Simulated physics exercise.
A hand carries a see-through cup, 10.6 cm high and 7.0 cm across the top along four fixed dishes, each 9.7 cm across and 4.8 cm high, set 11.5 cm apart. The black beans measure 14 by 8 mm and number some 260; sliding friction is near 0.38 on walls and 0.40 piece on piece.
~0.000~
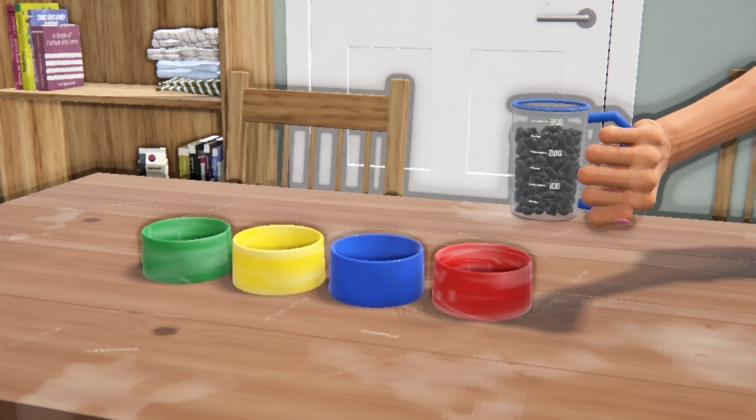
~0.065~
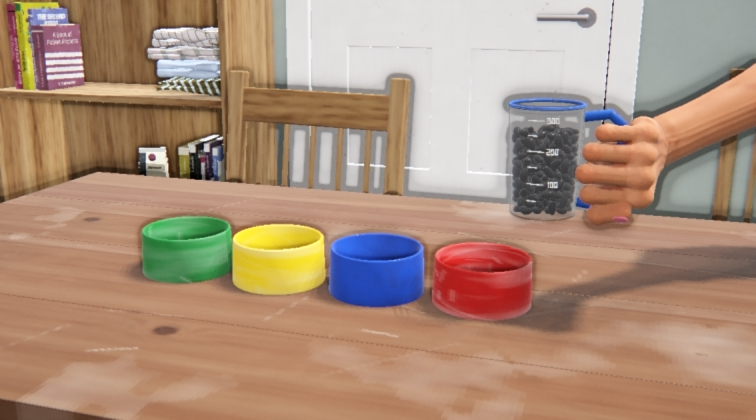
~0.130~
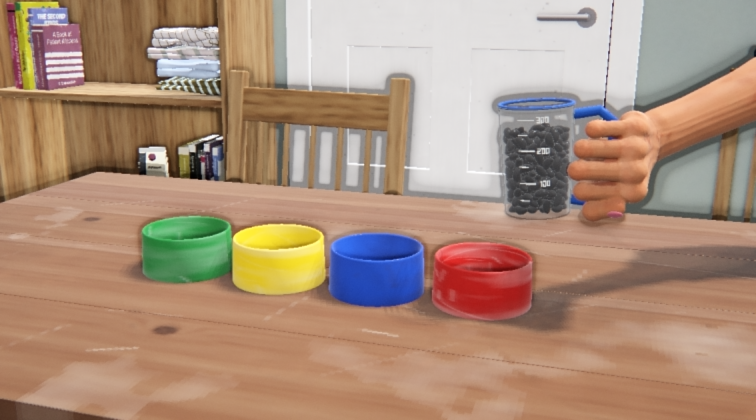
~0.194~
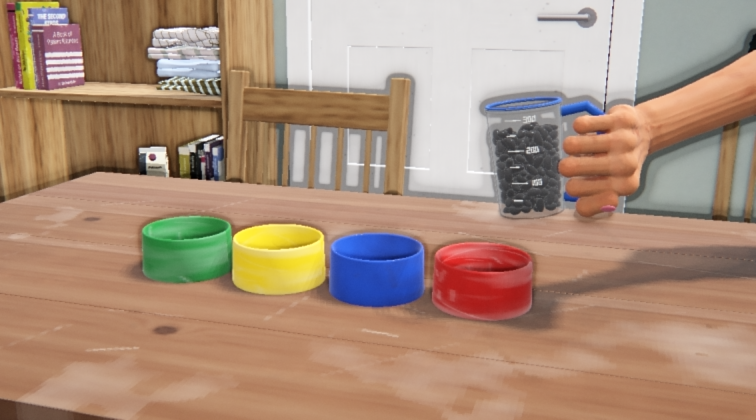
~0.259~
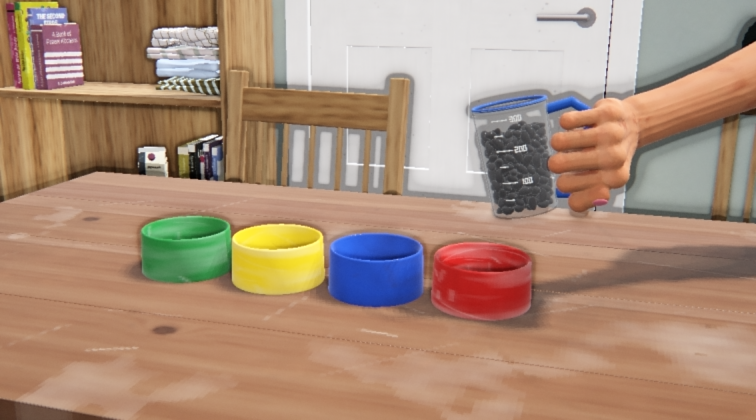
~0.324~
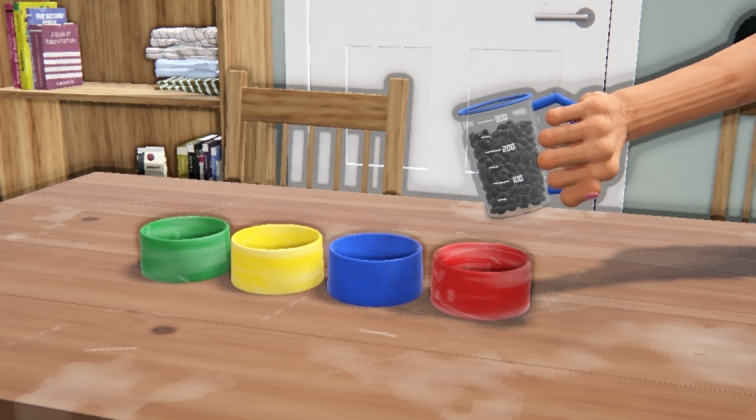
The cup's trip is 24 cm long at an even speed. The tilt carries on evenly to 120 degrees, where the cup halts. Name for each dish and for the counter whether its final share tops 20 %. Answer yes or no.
Red: No, blue: No, green: No, yellow: Yes, counter: No.
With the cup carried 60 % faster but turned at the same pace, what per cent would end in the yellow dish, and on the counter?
Then: Yellow 90; counter 10.
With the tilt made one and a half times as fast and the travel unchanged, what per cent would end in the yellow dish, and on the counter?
In that case yellow 90, counter 10.
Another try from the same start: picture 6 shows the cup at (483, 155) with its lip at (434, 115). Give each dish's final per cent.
Red 0, blue 0, green 0, yellow 90.
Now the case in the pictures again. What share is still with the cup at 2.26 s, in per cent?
About 10 per cent.
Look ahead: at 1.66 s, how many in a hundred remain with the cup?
Some 95 per cent of the load.
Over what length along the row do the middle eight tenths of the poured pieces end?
Some 6 cm.
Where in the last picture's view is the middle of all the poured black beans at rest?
At about (269, 257).
After 1.13 s, tilt 65 degrees; cup holds 100 %.
After 1.66 s, tilt 97 degrees; cup holds 95 %, yellow 5 %.
After 2.26 s, tilt 120 degrees; cup holds 10 %, yellow 85 %.
At rest (3.1 s), red 0 %, blue 0 %, green 0 %, yellow 95 %, counter 5 %.
